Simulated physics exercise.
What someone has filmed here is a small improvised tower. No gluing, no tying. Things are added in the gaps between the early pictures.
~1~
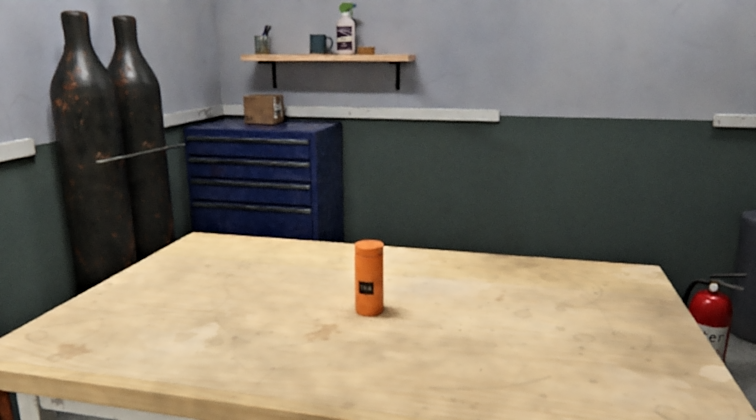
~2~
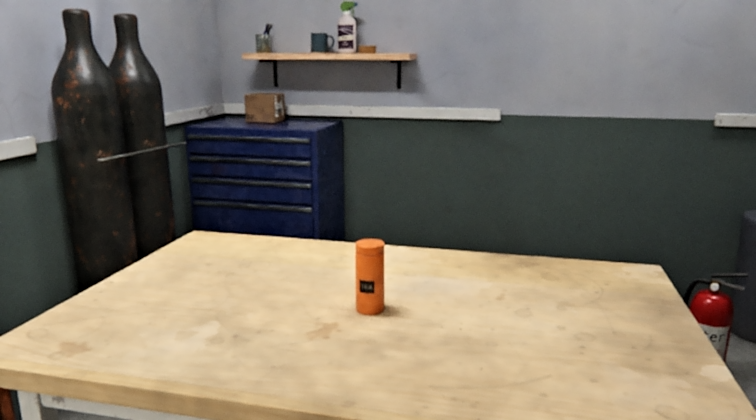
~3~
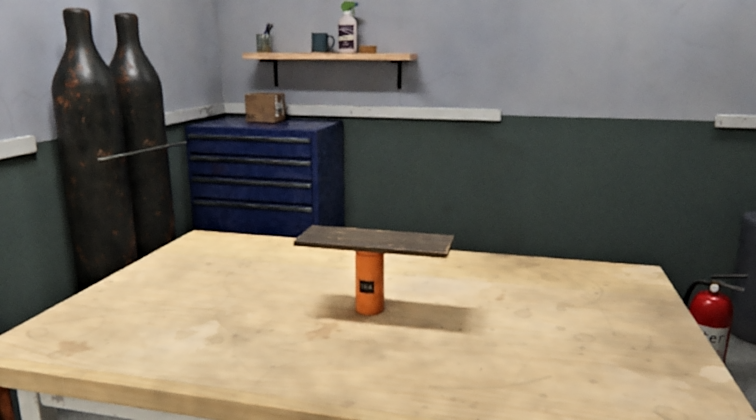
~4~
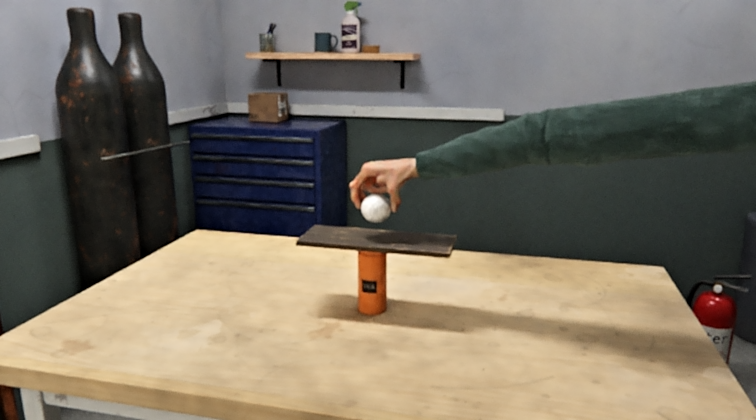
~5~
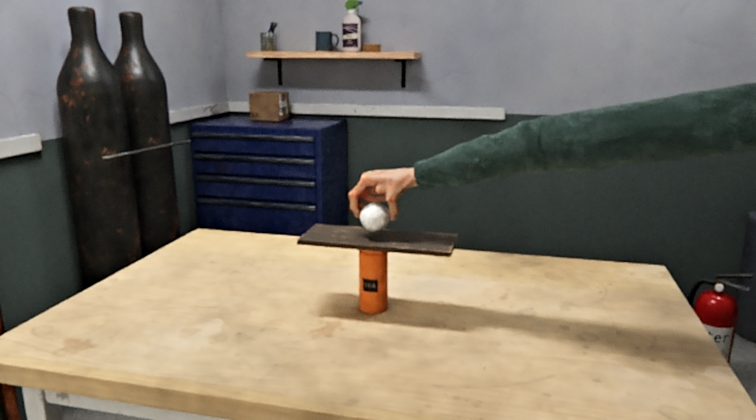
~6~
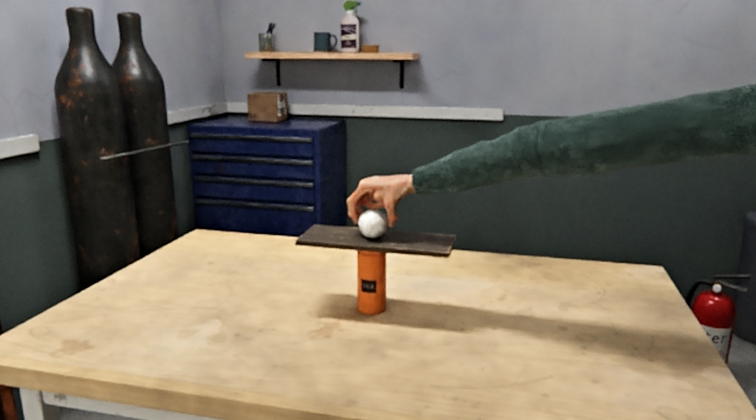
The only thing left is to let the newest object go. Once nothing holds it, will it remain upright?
The stack is going to stay put.
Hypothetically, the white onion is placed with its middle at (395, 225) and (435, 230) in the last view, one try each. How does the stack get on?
Case A: It survives; case B: It caves in.
Then, 0.80 s after the last picture, nothing has stirred.
Then, 1.70 s after the last picture, white onion resting near (373, 224).
At rest, all 3 in place. Seen from the same camera at the end, white onion near (373, 224). The stack stays up.
